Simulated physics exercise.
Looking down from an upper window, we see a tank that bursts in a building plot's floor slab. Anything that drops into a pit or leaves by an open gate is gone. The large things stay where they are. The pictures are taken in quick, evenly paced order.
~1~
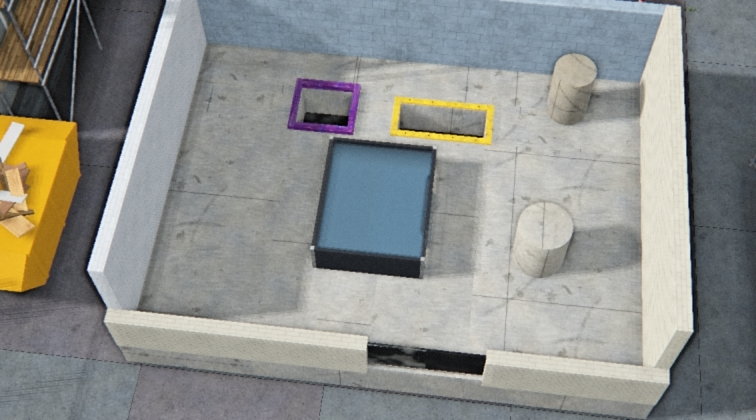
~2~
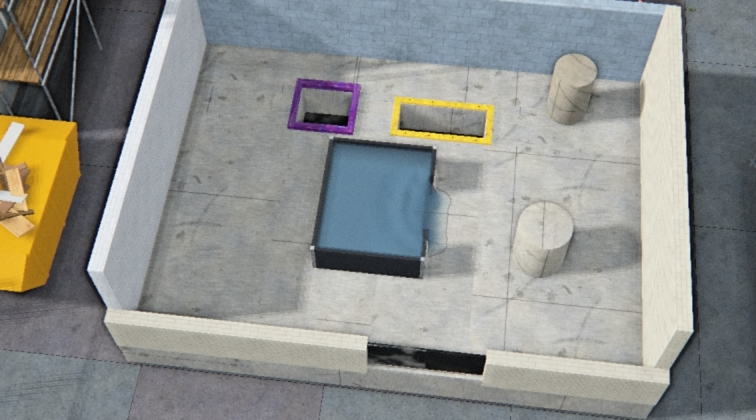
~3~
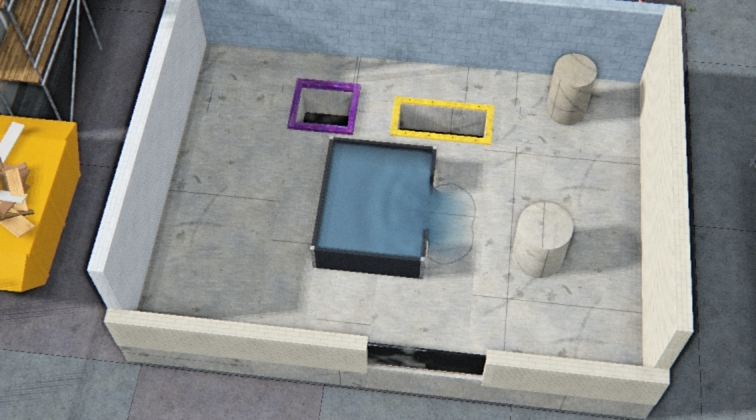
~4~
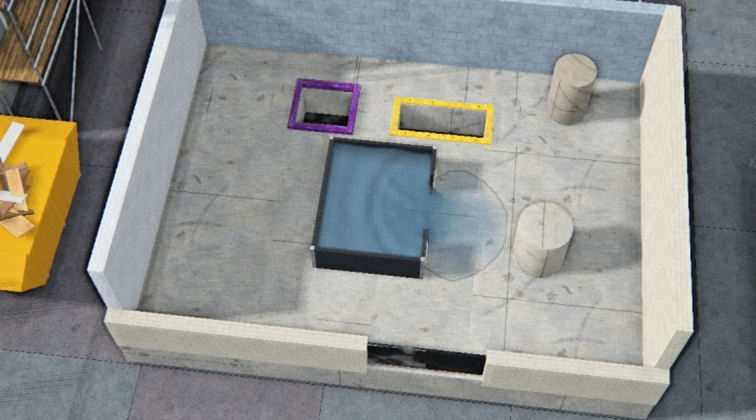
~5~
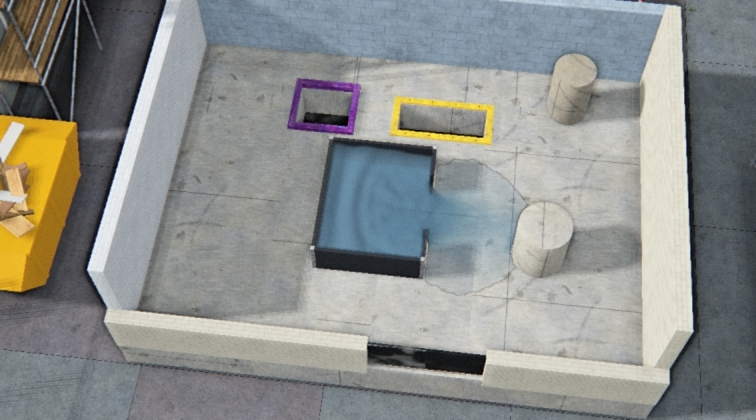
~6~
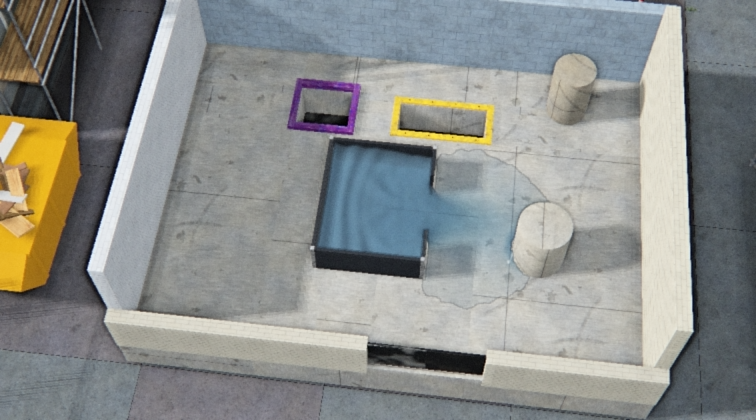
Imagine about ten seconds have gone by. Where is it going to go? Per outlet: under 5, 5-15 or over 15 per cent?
Per outlet: Gate under 5 per cent; yellow pit under 5 per cent; purple pit under 5 per cent.
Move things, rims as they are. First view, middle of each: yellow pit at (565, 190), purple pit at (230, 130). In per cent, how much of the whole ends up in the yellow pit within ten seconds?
So the yellow pit ends up with 30 in a hundred.
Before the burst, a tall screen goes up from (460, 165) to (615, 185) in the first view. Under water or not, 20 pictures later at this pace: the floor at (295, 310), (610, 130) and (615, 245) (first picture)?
In the order you listed them: Unsoaked, soaked, soaked.
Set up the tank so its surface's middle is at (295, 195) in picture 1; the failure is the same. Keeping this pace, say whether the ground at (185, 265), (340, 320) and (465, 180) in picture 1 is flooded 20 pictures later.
Spot 1 unwetted, spot 2 unwetted, and spot 3 wetted.
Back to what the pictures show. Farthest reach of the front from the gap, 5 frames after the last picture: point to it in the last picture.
By then the tip should be at about (640, 196).
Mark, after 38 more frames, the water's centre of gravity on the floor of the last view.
At about (503, 209).
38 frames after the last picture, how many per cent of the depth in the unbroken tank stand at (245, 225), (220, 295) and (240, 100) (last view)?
Around 0, 0 and 0 percent, in that order.
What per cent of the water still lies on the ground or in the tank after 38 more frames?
100 % or so.
A moment on, water covers 20 % of the floor; the gate 0 %, the yellow pit 0 %, the purple pit 0 %.
Next, water covers 30 % of the floor; the gate 0 %, the yellow pit 0 %, the purple pit 0 %.
Then, water covers 40 % of the floor; the gate 0 %, the yellow pit 0 %, the purple pit 0 %.
Later, water covers 55 % of the floor; the gate 0 %, the yellow pit 0 %, the purple pit 0 %.
In the end, water covers 80 % of the floor; the gate 0 %, the yellow pit 1 %, the purple pit 0 %.
